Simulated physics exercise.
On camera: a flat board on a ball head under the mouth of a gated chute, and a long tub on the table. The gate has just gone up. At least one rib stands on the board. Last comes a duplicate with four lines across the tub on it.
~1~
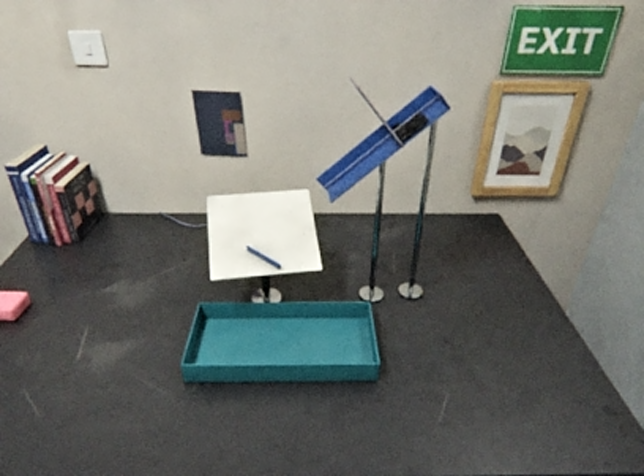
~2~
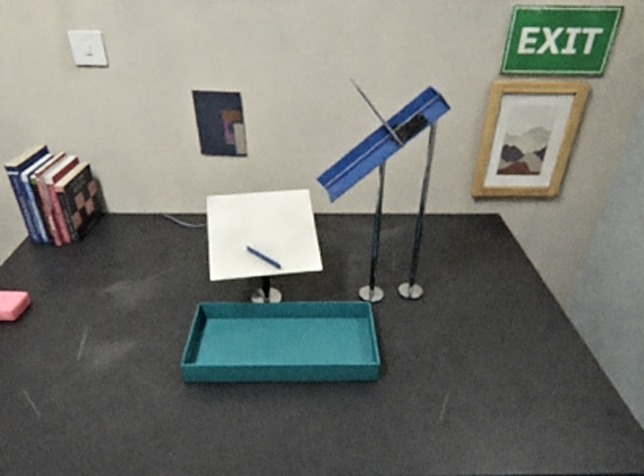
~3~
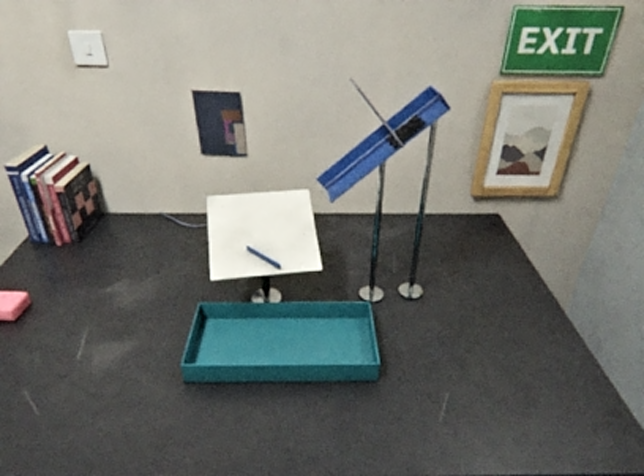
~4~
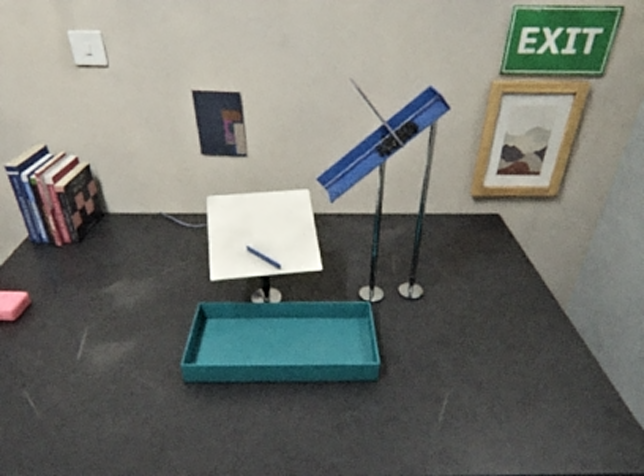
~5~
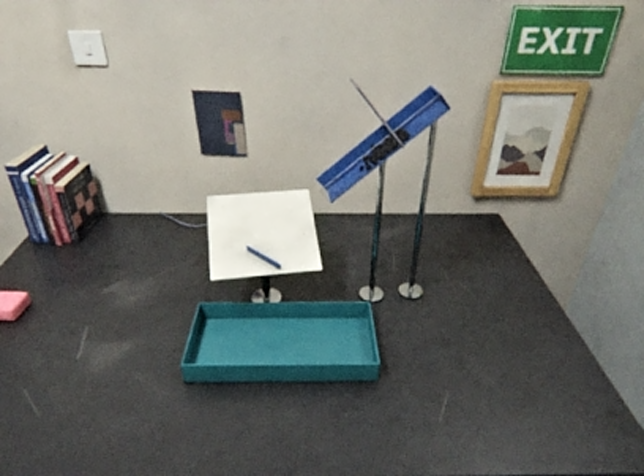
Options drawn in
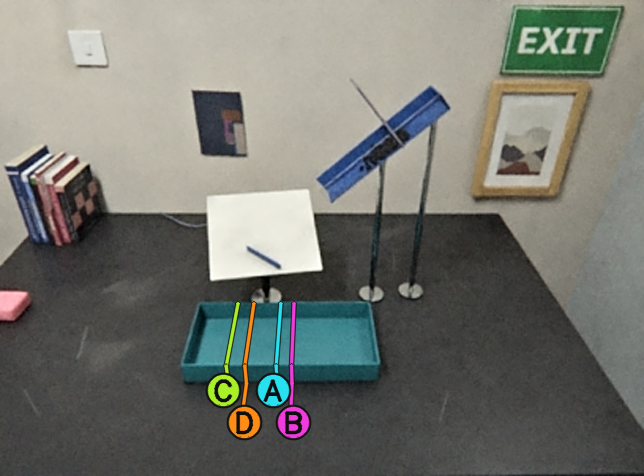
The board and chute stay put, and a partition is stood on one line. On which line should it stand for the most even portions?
The best line is B.
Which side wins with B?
More lands on the right.
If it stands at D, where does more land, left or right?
Right.
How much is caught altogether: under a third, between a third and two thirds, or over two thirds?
Between a third and two thirds.
On the marked copy, line A crosses the front rim at (276, 364); line B crosses the front rim at (291, 364); line C crosses the front rim at (226, 365); line D crosses the front rim at (244, 365).
With A, of what is caught, roughly a quarter on the left of the divider, the larger part on the right.
With B, of what is caught, roughly a third on the left of the divider, roughly two thirds on the right.
With C, of what is caught, just a few on the left of the divider, almost all on the right.
With D, of what is caught, about a tenth on the left of the divider, almost all on the right.
